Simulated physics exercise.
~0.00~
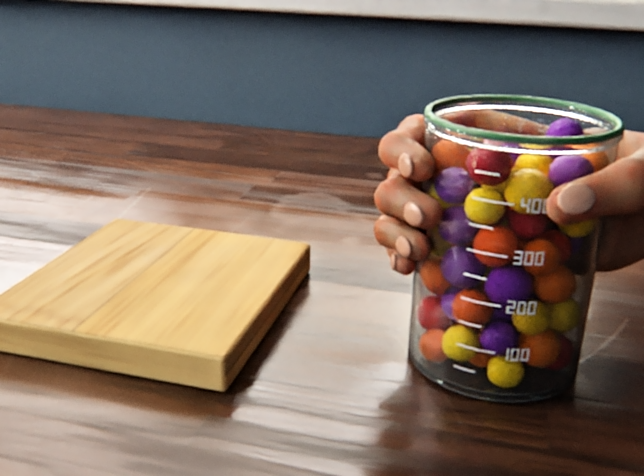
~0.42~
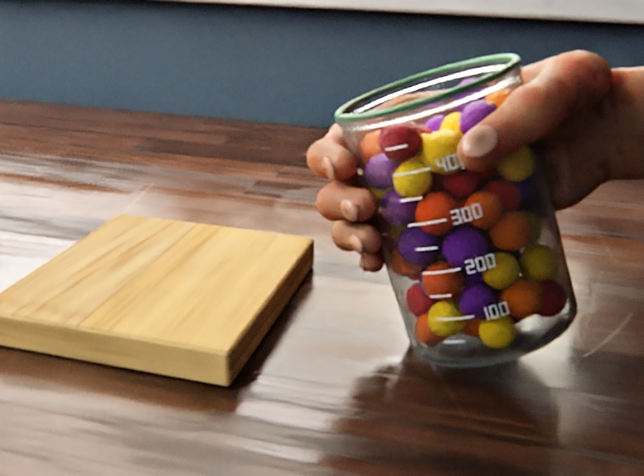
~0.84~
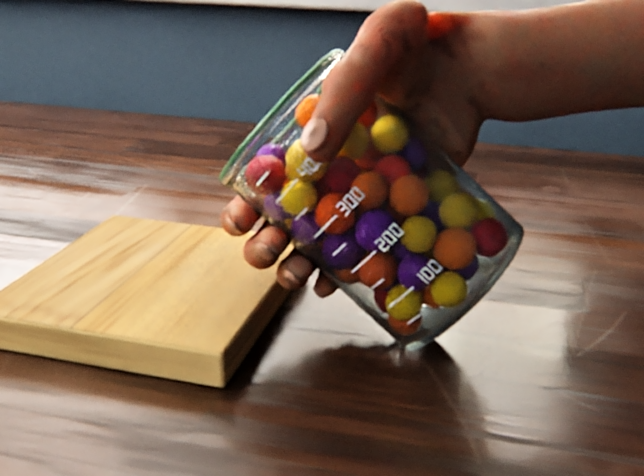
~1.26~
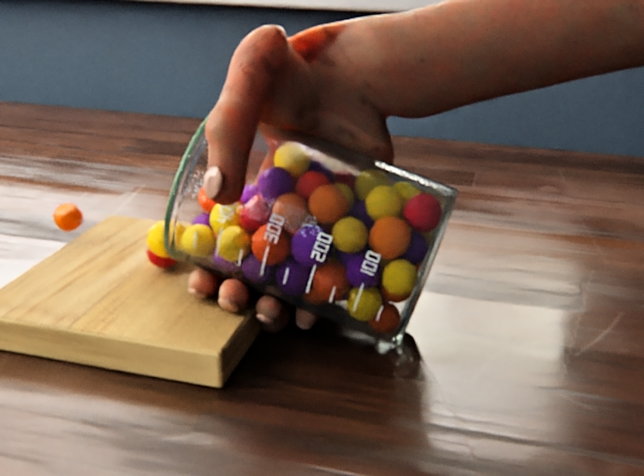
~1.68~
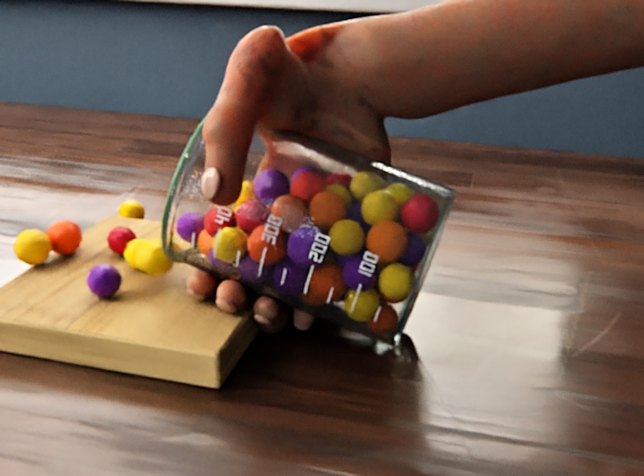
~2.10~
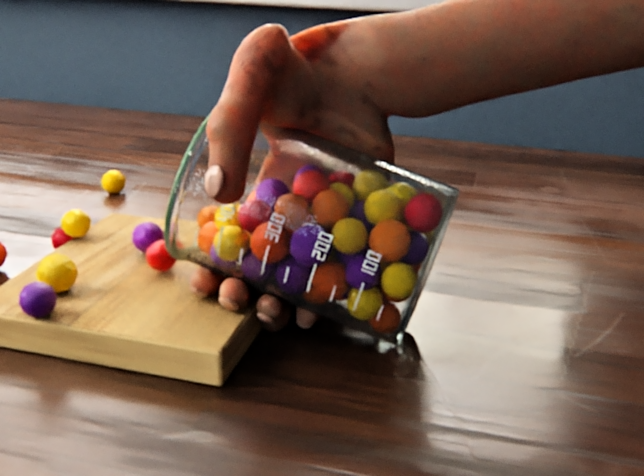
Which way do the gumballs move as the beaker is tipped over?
The gumballs move toward the left, with a few rolling out of the beaker's open end.
